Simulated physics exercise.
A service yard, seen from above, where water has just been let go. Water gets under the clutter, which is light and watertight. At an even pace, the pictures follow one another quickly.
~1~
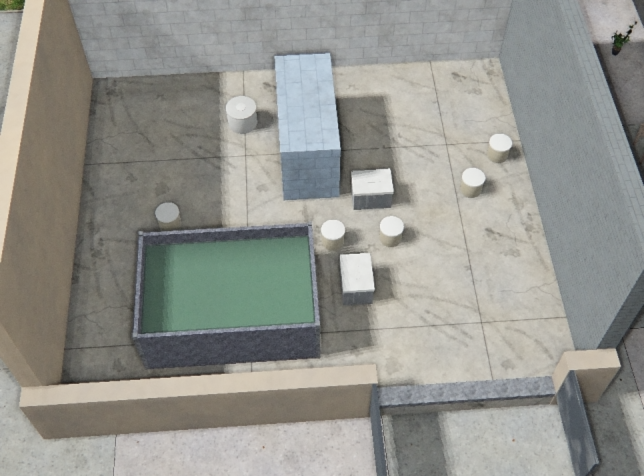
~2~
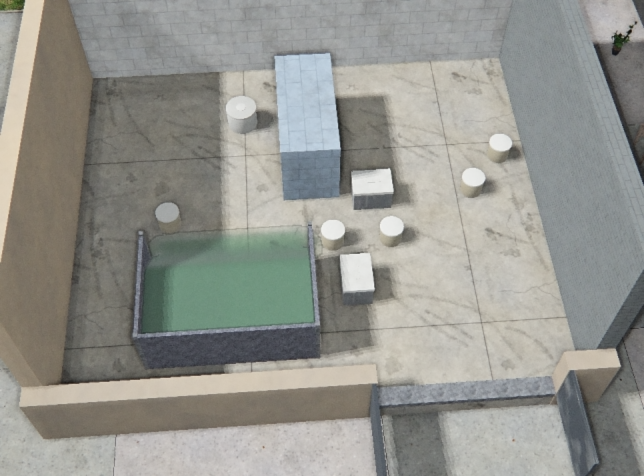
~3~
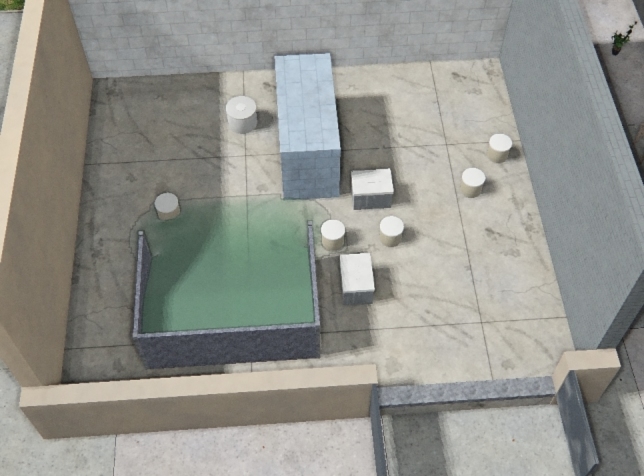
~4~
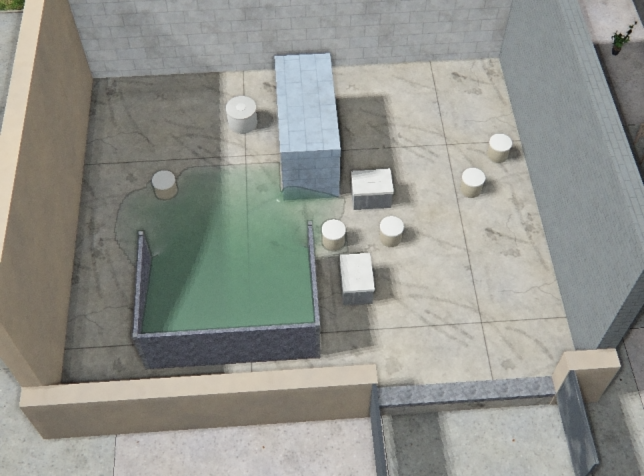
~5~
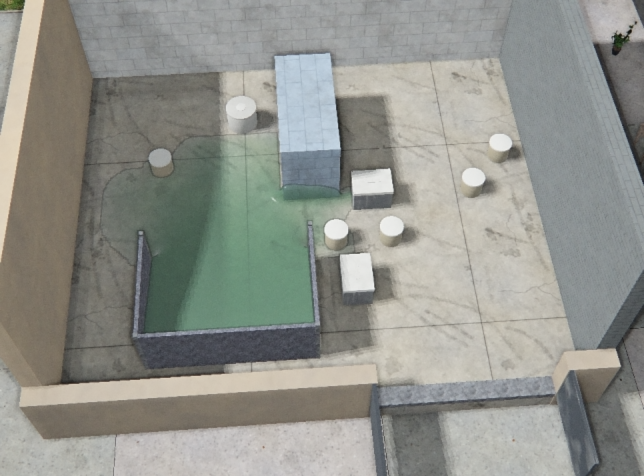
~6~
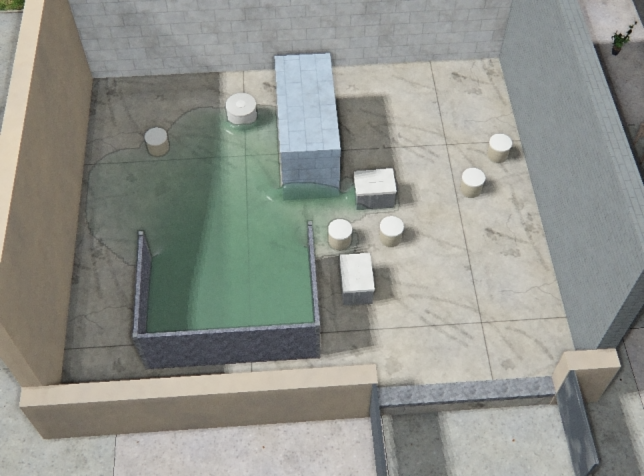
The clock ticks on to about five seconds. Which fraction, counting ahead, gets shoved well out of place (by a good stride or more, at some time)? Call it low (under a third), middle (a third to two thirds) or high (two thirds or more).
High.
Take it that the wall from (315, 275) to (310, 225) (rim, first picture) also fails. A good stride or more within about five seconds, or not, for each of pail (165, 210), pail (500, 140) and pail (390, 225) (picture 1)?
One after another: Never gets that far, then goes the distance, then goes the distance.
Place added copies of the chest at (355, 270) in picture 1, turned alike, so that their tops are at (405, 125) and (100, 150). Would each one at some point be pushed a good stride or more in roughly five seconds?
First falls short, second goes the distance.
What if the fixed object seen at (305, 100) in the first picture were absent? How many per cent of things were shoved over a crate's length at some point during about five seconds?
The share works out near 60 per cent.
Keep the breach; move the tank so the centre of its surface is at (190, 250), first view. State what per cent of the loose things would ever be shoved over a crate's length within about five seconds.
Roughly 50 %.
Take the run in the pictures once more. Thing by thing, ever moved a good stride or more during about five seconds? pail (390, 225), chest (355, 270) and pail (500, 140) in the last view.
Object by object as listed: Travels that far, falls short and travels that far.
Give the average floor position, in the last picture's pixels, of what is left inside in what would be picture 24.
Somewhere near (379, 205) in the last view.
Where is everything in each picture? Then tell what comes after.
In the first picture, a pail at (167, 212), on the bottom; a pail at (333, 229), on the bottom; 0 of 8 have shifted.
In the second picture, a pail at (167, 212), on the bottom; a pail at (333, 229), on the bottom; 0 of 8 have shifted.
In the third picture, a pail at (166, 202), on the bottom, close to its start; a pail at (333, 229) rests on the ground; 1 of 8 have shifted.
In the fourth picture, a pail at (163, 179), on the bottom, a stride from its start; a pail at (334, 229), on the bottom; 1 of 8 have shifted.
In the fifth picture, a pail at (160, 157) rests on the ground, a stride from its start; a pail at (336, 229), on the bottom, close to its start; 1 of 8 have shifted.
In the sixth picture, a pail at (156, 136), on the bottom, a stride from its start; a pail at (340, 229) rests on the ground, close to its start; 3 of 8 have shifted.
A moment on, 3 of 8 are well off their spots; 0 afloat.
Next, 5 of 8 are well off their spots; 2 afloat.
Later, 4 of 8 are well off their spots; 5 afloat.
In the end, 5 of 8 are well off their spots, and 6 have been at some point; 5 afloat.
